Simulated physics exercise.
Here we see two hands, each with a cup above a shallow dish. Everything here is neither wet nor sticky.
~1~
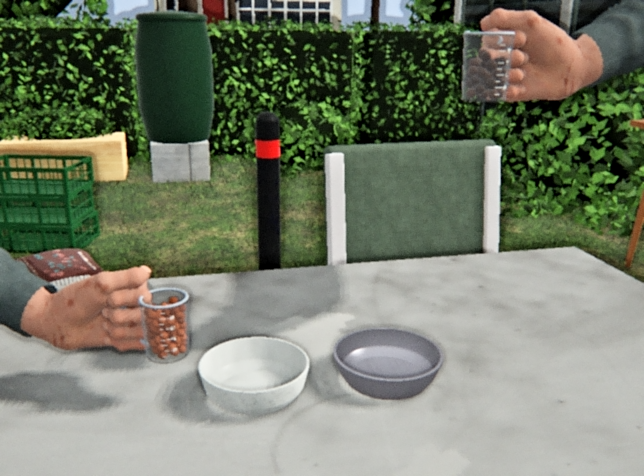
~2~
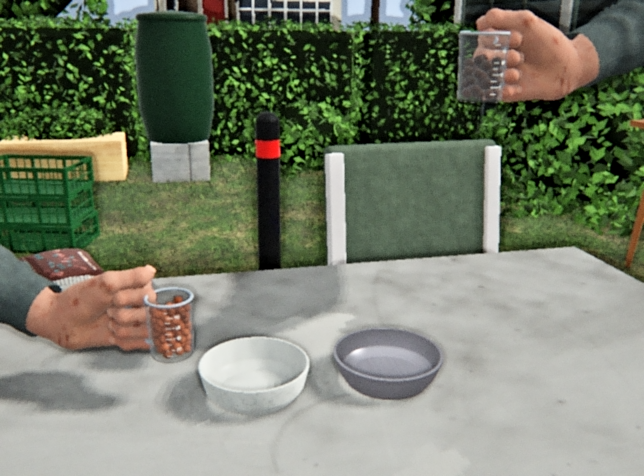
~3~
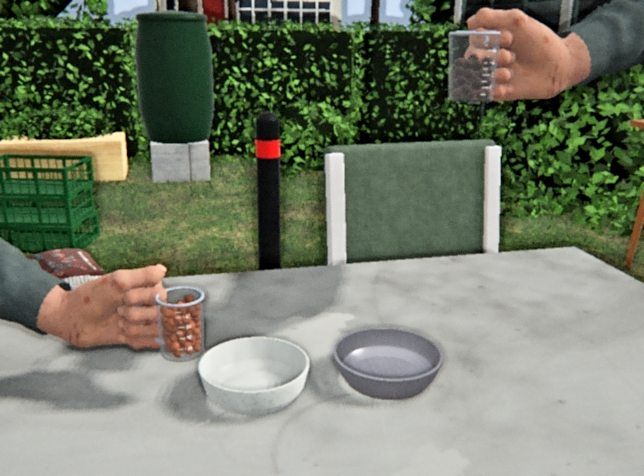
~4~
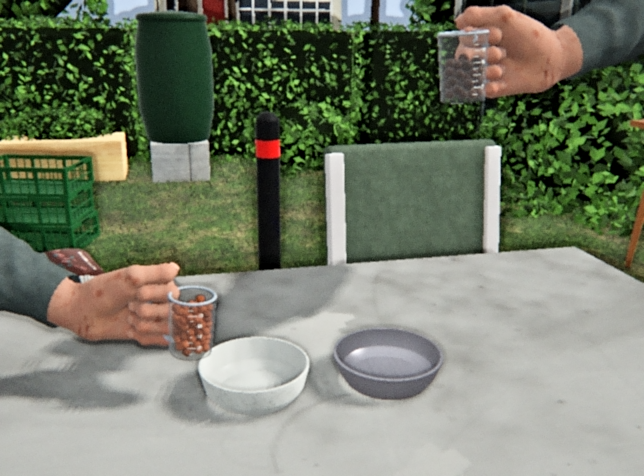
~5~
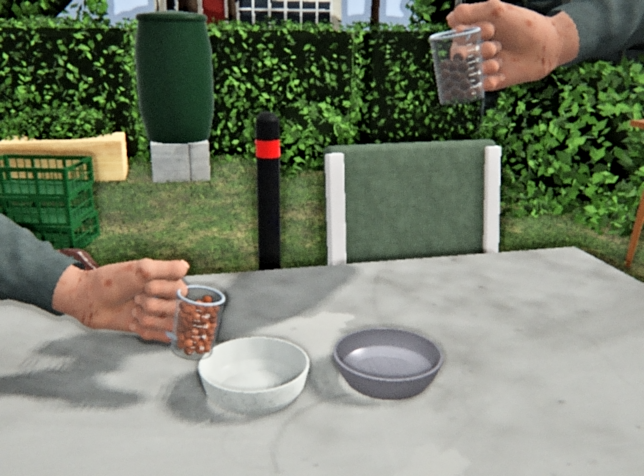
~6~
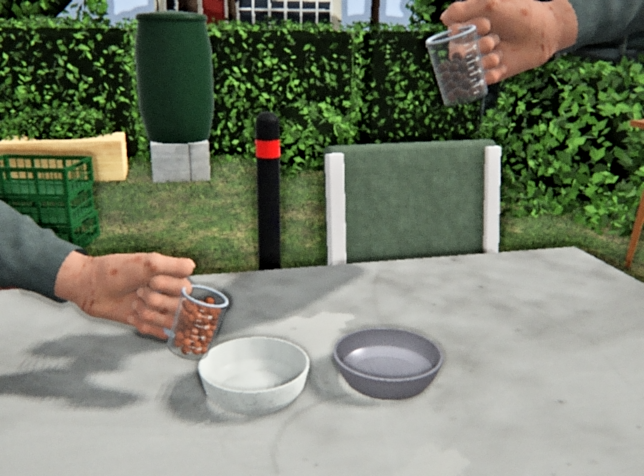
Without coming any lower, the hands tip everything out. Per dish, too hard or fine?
Left dish: Fine; right: Too hard.
Then, 0.27 s on from there, left, the whole lot still in the cup; right, the whole lot still in the cup.
Then, 0.61 s on from there, left, the whole lot still in the cup; right, the whole lot still in the cup.
Then, 0.98 s on from there, left, the bulk still in the cup, a little in the dish, only a few in the air; right, the bulk still in the cup, near a quarter in the air.
In the end, left, the whole lot in the dish, none at all outside the dish; right, the bulk in the dish, near a quarter outside the dish.
